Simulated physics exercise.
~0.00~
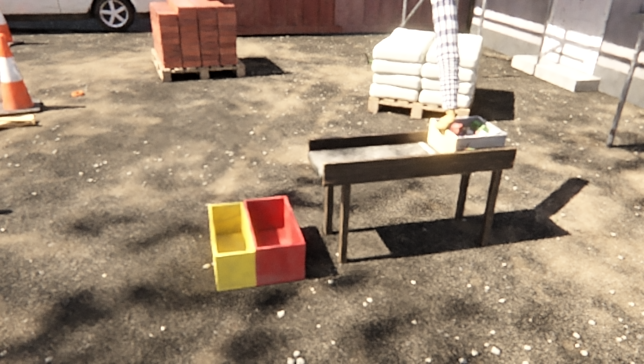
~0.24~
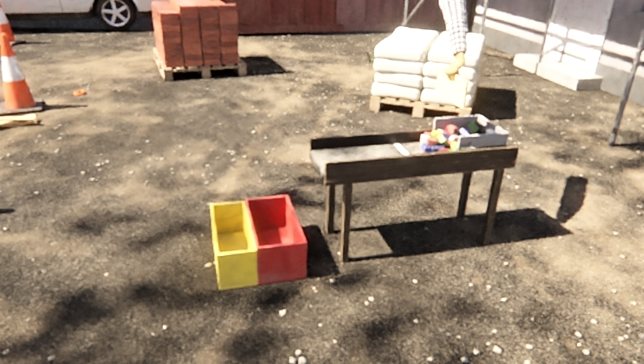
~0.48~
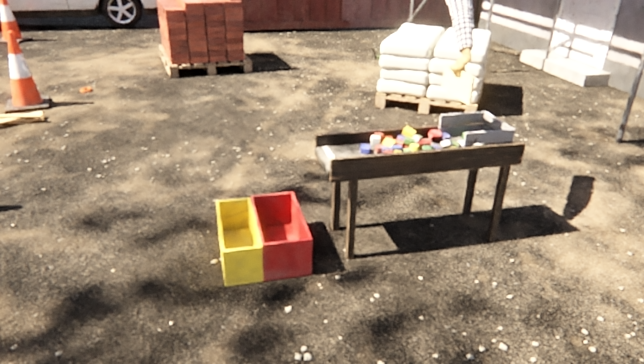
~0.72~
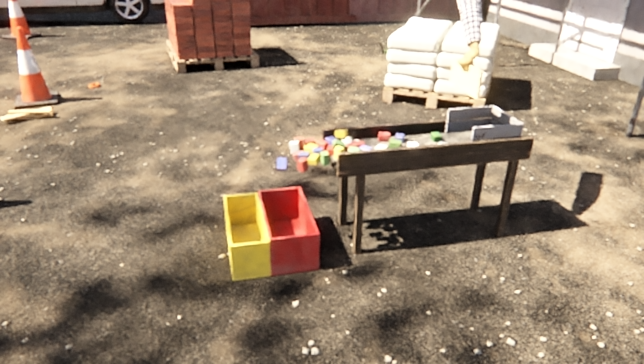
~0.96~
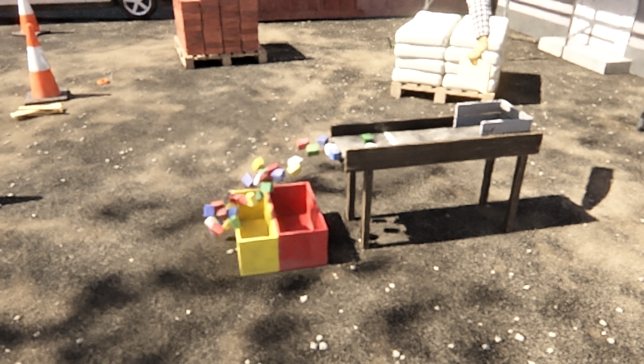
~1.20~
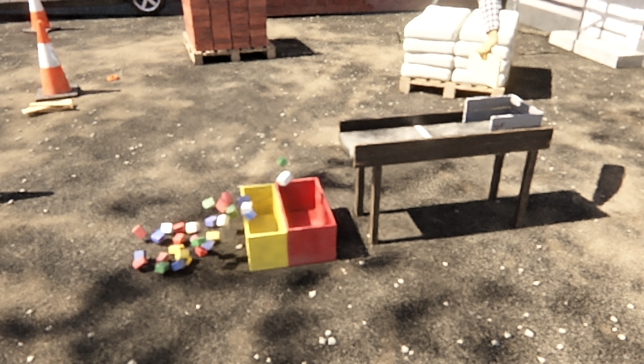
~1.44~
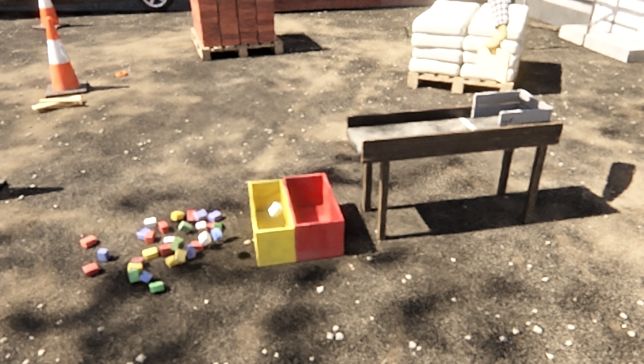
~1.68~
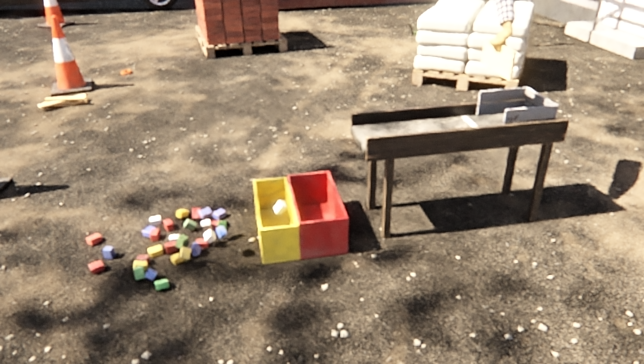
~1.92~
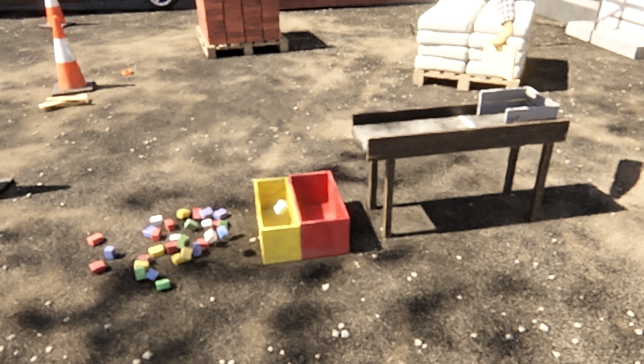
At first, a pile of colourful toy bricks sits in a grey pen at the right end of a raised wooden belt, with a red bin and a yellow bin on the ground off its left end. The gate of the pen lifts, and the bricks ride left along the belt in a loose stream. They spill off the end and fly over the red bin in a falling arc. Most sail past the yellow bin too and tumble onto the dirt beyond it. The bricks finally lie still, scattered on the ground at left, with hardly any in the yellow bin.
